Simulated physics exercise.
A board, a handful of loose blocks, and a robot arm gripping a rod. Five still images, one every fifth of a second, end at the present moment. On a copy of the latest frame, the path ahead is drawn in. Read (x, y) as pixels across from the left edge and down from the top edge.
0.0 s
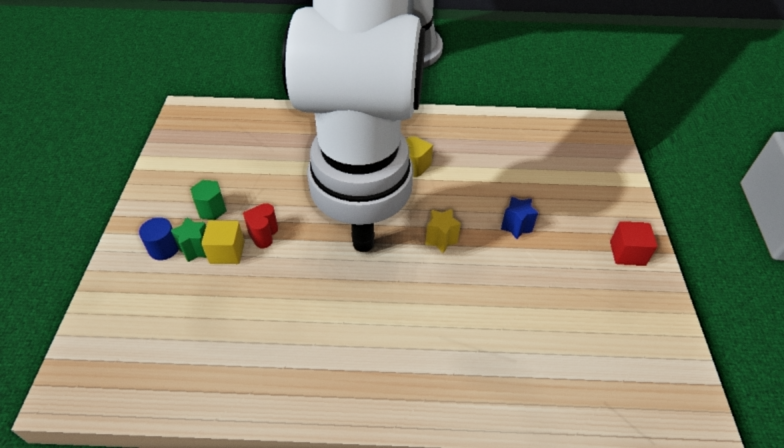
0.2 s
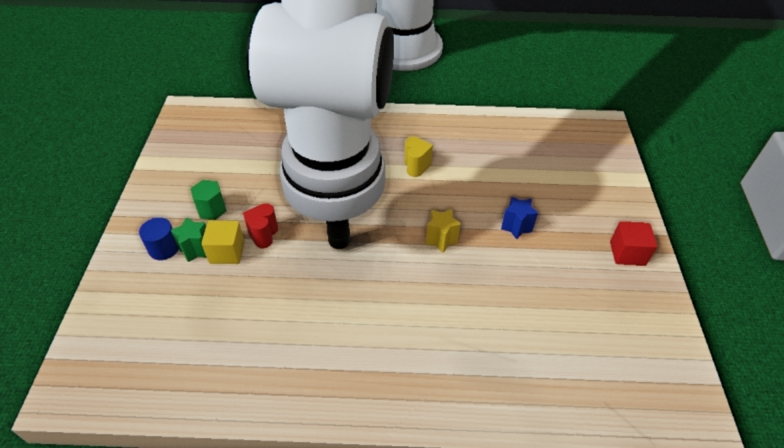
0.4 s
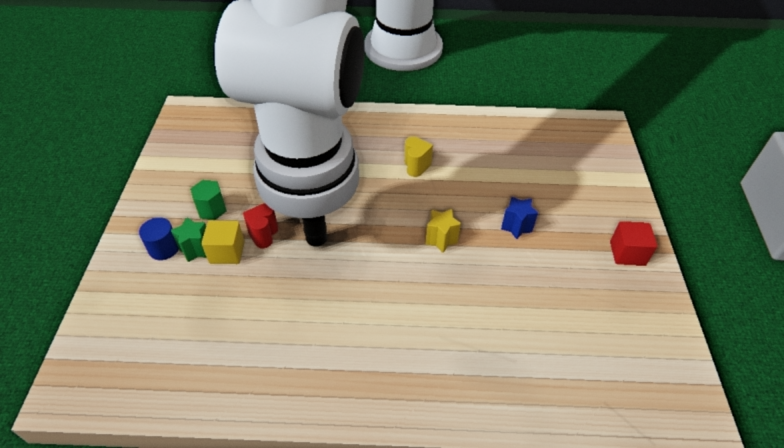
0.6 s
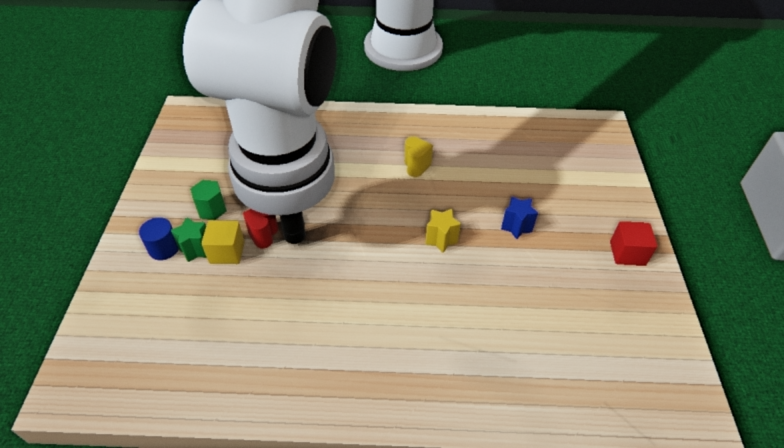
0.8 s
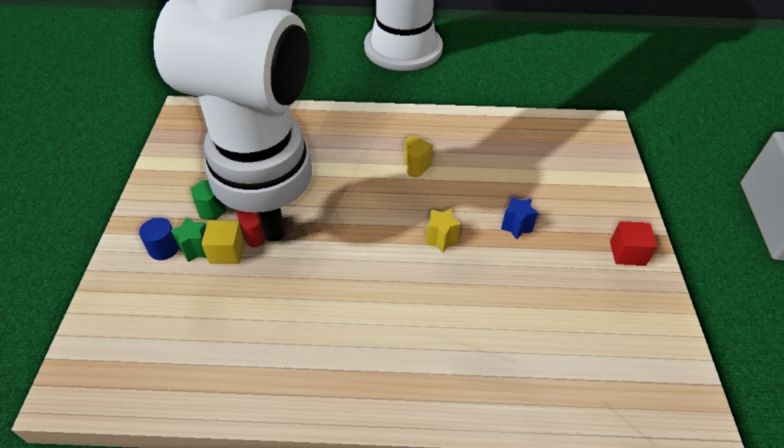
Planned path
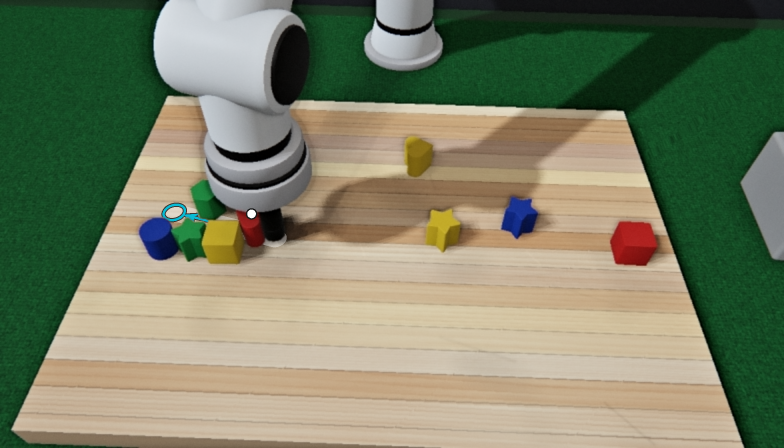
On a wooden board scattered with small coloured blocks, a white robot arm holding a short black rod slid steadily left, then nudged the red heart slightly toward the yellow square beside it.
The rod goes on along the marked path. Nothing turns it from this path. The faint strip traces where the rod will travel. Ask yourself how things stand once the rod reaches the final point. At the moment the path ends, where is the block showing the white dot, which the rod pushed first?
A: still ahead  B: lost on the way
It's A.
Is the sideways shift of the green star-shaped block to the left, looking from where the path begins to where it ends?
Yes - that is the case.
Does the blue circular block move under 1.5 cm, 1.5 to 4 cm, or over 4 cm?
Once the path ends, it will sit under 1.5 cm from where it is now.
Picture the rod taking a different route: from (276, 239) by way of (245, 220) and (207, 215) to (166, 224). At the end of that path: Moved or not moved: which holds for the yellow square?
The yellow square moves.
The drawn path runs in a line from (276, 239) to (174, 212); the dot is on the red heart.
The first path, step by step. One third of the way, rod at (239, 225); blue circular block at (145, 231); green star-shaped block at (168, 240); green hexagon at (203, 188); yellow square at (204, 231), turned 65° anticlockwise; red heart at (215, 205).
Two thirds of the way, rod at (205, 216); blue circular block at (145, 231); green star-shaped block at (168, 240); green hexagon at (183, 175), turned 65° clockwise; yellow square at (203, 231), turned 70° anticlockwise; red heart at (180, 197).
At the end, rod at (172, 208); blue circular block at (145, 231); green star-shaped block at (168, 240); green hexagon at (176, 170), turned 120° clockwise; yellow square at (203, 231), turned 70° anticlockwise; red heart at (147, 189).
